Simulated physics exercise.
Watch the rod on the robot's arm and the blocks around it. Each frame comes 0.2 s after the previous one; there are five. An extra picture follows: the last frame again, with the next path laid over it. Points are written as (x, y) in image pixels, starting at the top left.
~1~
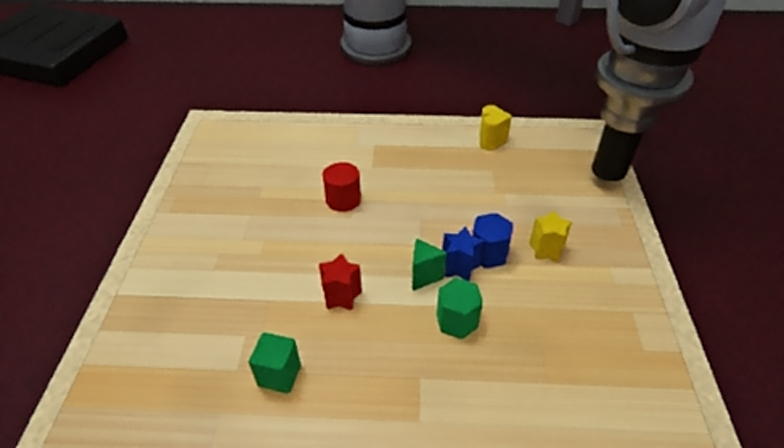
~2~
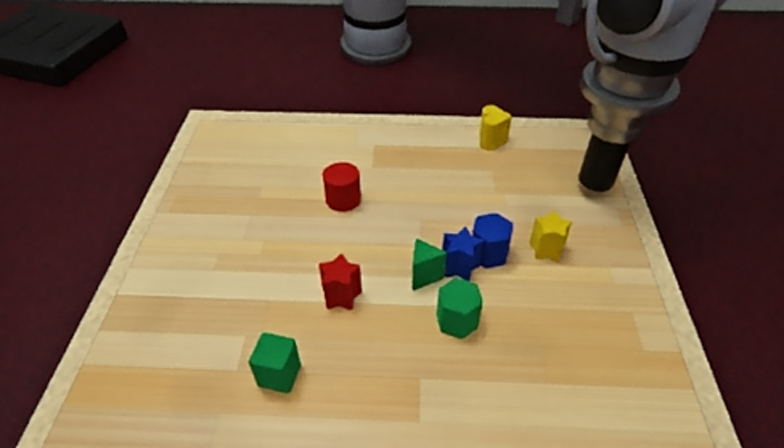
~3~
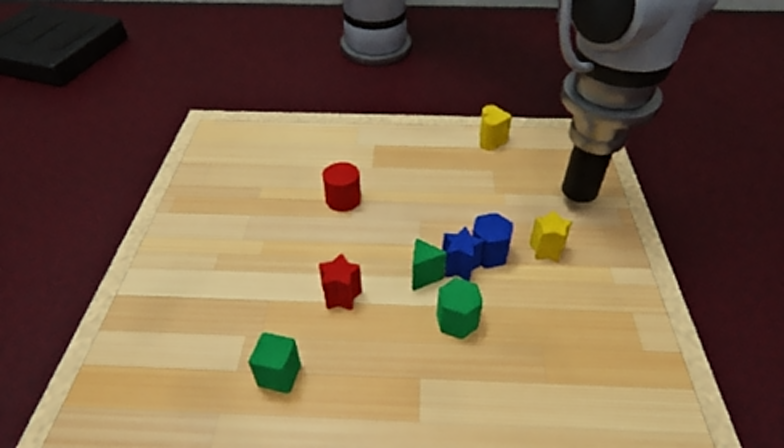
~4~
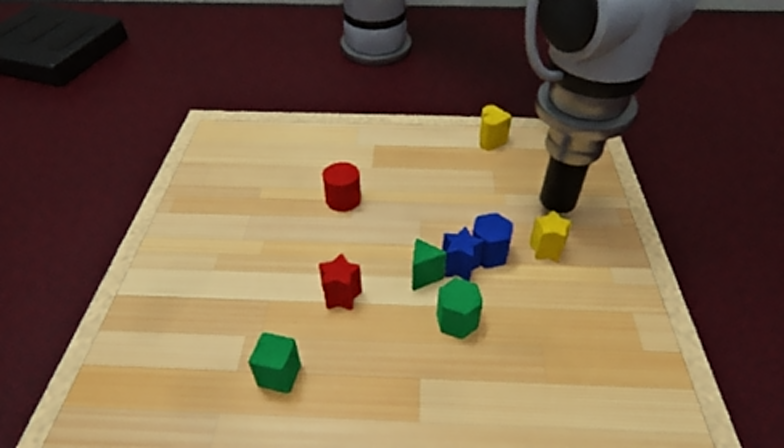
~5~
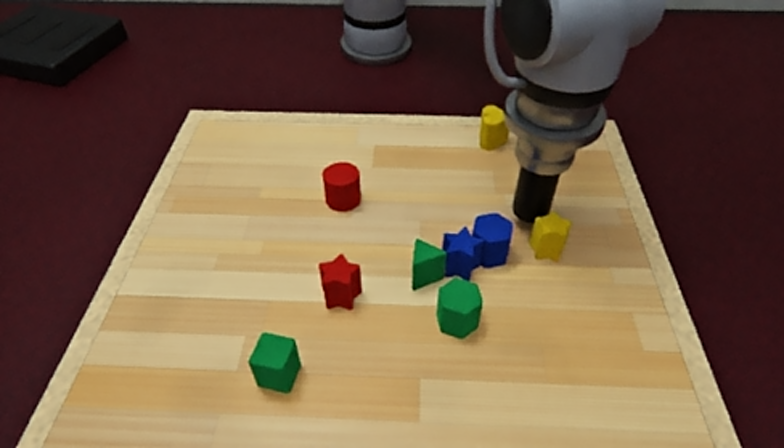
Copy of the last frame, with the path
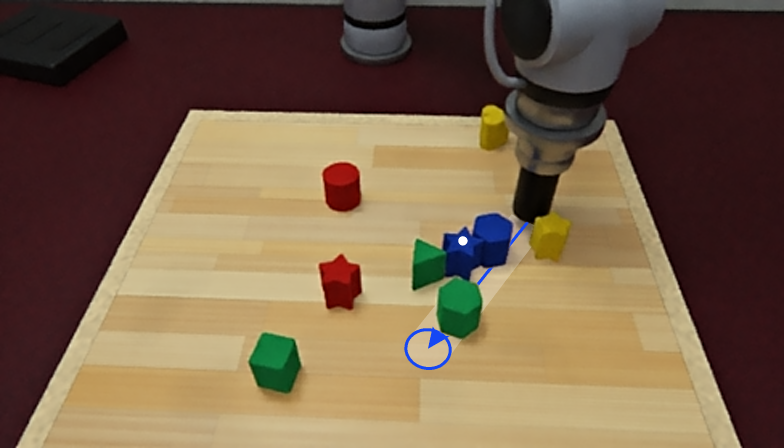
A robot arm moves its rod left and downward over a board of still, coloured blocks.
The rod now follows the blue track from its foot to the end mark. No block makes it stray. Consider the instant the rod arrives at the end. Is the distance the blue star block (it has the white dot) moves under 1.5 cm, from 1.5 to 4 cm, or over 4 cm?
It shifts by more than 4 cm.
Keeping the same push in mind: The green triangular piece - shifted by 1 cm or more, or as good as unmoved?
Moved away.
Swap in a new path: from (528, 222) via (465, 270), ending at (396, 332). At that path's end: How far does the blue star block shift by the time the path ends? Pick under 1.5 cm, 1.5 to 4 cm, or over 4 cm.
Covers over 4 cm.
Path on the board, from (528, 222) directly to (428, 349); the dot is on the blue star block.
What follows on the original path. One third of the way, rod at (500, 248); green triangular piece at (404, 257), turned 55° clockwise; blue star block at (437, 256), turned 20° clockwise; blue six-sided block at (471, 249); yellow star block at (554, 226), turned 25° anticlockwise.
Two thirds of the way, rod at (466, 290); green triangular piece at (370, 256), turned 110° clockwise; green six-sided block at (453, 311), turned 50° anticlockwise; blue star block at (391, 272), turned 60° clockwise; blue six-sided block at (426, 283), turned 40° clockwise; yellow star block at (554, 226), turned 25° anticlockwise.
At the end, rod at (429, 338); green triangular piece at (367, 253), turned 125° clockwise; green six-sided block at (432, 364), turned 90° anticlockwise; blue star block at (373, 279), turned 105° clockwise; blue six-sided block at (384, 311), turned 95° clockwise; yellow star block at (554, 226), turned 25° anticlockwise.
